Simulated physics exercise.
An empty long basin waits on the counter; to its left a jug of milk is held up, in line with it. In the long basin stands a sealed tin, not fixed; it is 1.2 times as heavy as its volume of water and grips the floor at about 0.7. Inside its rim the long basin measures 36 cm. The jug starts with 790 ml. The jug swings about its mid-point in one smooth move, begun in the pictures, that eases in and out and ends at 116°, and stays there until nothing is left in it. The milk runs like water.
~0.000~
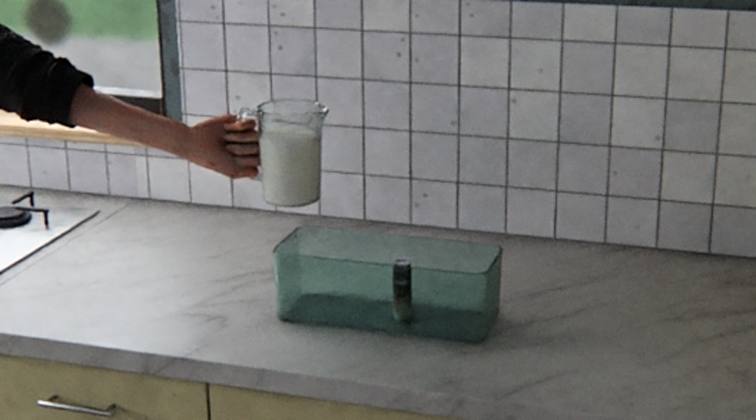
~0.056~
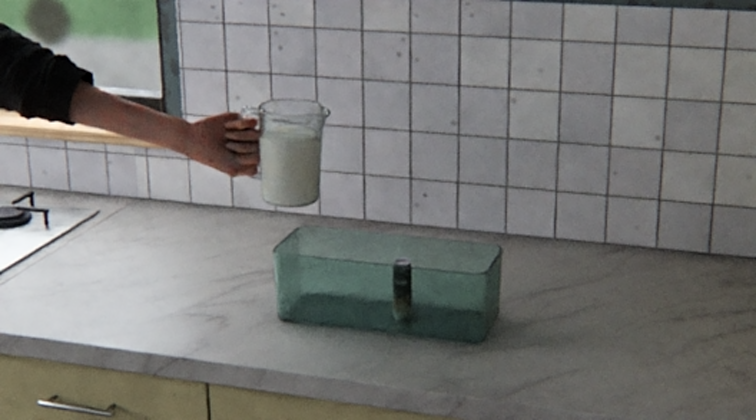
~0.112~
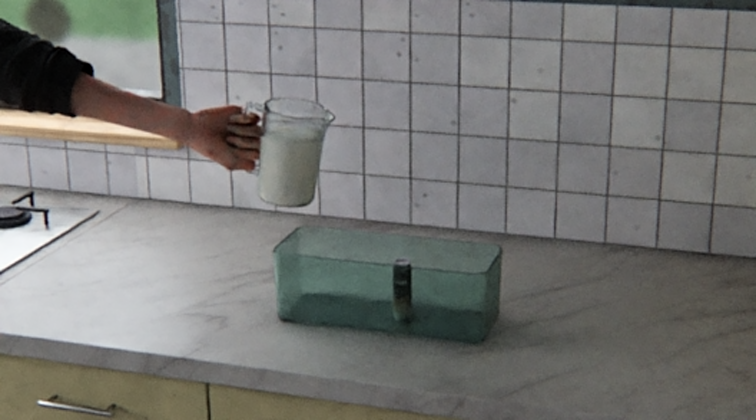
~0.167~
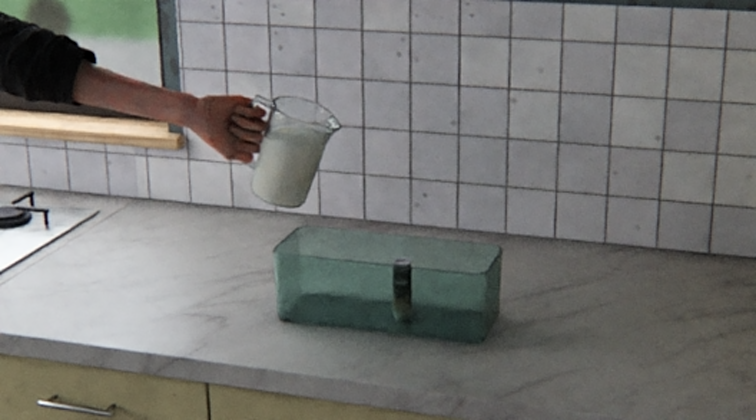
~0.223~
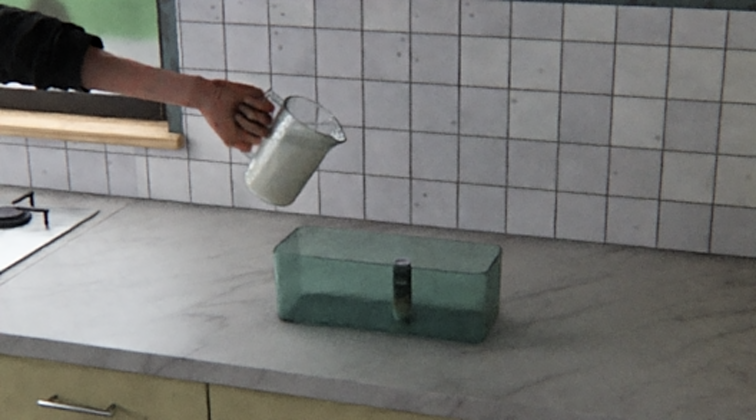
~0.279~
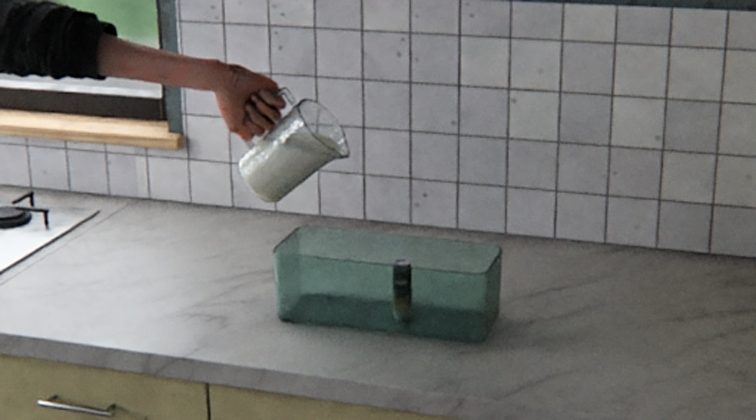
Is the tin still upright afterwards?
It remains upright.
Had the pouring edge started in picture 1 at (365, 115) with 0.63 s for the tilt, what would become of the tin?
Then it topples.
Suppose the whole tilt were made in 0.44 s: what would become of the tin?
The tin stays up.
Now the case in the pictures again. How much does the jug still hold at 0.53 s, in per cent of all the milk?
About 60 per cent.
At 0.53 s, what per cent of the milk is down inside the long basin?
About 16 per cent.
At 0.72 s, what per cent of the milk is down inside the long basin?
About 70 per cent.
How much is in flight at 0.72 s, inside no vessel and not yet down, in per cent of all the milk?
About 16 per cent.
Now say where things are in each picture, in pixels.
The first frame shows tilt 0°; pouring edge (328, 111); surface from (264, 131) to (319, 135); the long basin's rim runs from (286, 240) to (495, 261); the tin's top is at (402, 264).
The second frame shows tilt 2°; pouring edge (330, 113); surface from (265, 130) to (319, 135).
The third frame shows tilt 9°; pouring edge (334, 118); surface from (267, 131) to (321, 137).
The fourth frame shows tilt 19°; pouring edge (340, 128); surface from (268, 136) to (326, 139).
The fifth frame shows tilt 32°; pouring edge (346, 141); surface from (261, 147) to (332, 142).
The sixth frame shows tilt 48°; pouring edge (349, 157); surface from (251, 151) to (339, 149).
By 0.53 s the tilt is 109° and 61 per cent is still to pour; the tin stands where it began.
By 0.72 s the tilt is 116° and 12 per cent is still to pour; the tin stands where it began.
By 0.92 s the tilt is 116° and 0 per cent is still to pour; the tin stands where it began.
By 1.13 s the tilt is 116° and 0 per cent is still to pour; the tin stands where it began.
At rest the tin stands where it began.
